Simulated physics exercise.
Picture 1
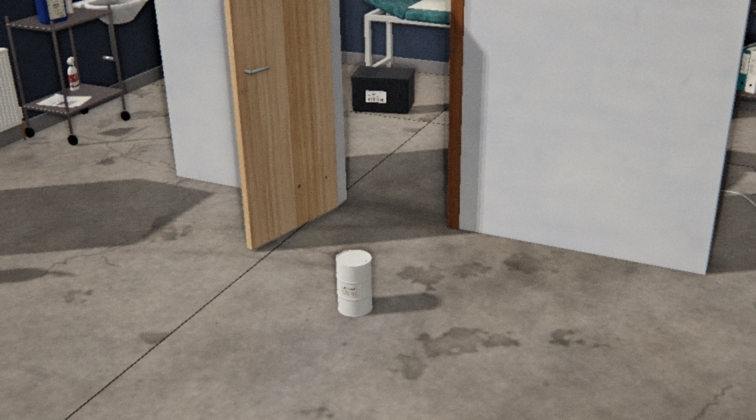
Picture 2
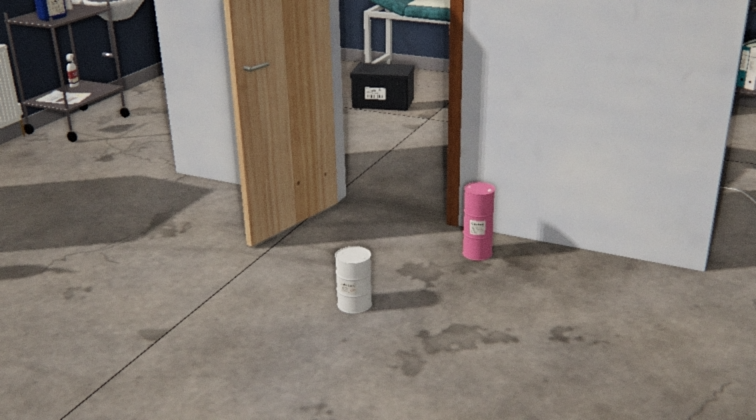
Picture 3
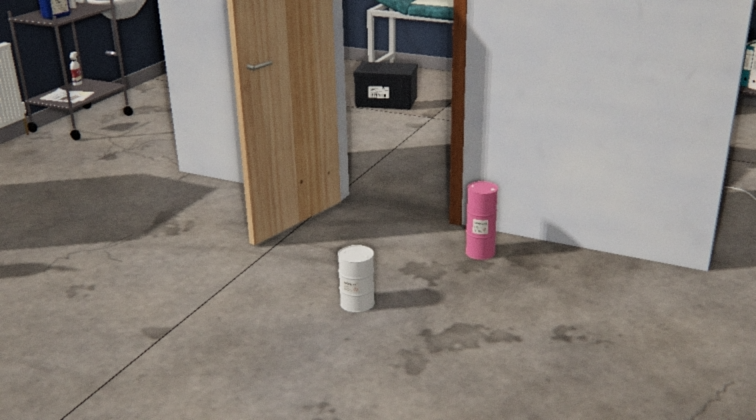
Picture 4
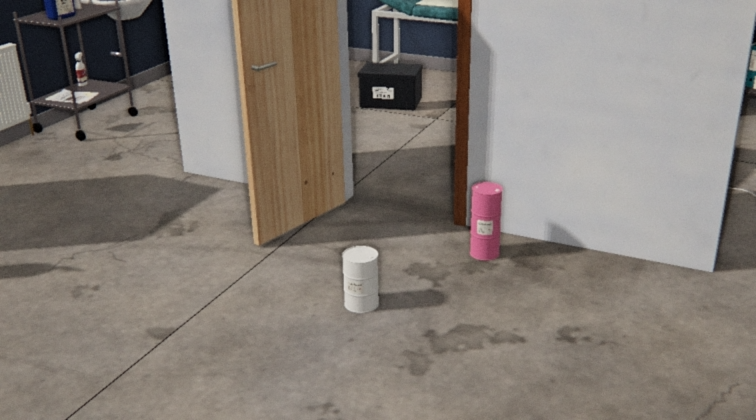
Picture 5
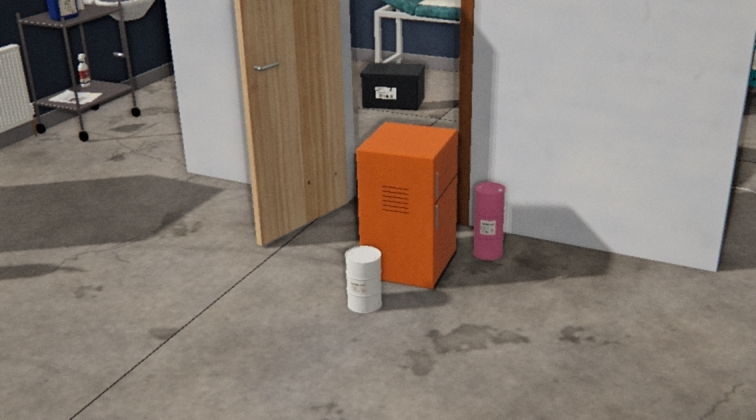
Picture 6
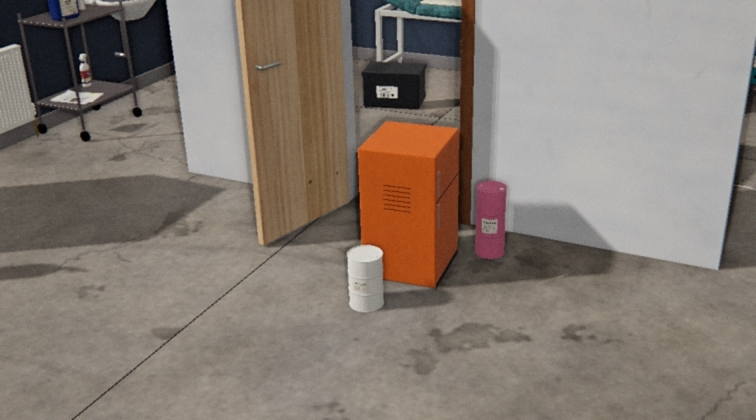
A wooden door stands open and still as a pink canister, then an orange appliance, appear.
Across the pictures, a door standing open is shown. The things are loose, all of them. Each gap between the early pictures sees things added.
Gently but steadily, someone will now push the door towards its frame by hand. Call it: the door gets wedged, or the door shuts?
It gets wedged.
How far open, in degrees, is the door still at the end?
The door ends up some 50° open.
Then, 0.40 s after the last picture, open by 96°.
Then, 0.70 s after the last picture, open by 80°.
Then, 0.90 s after the last picture, open by 68°.
Then, 1.10 s after the last picture, open by 55°.
At rest, open by 50°; all 3 in place. Seen from the same camera at the end, orange appliance near (412, 203).
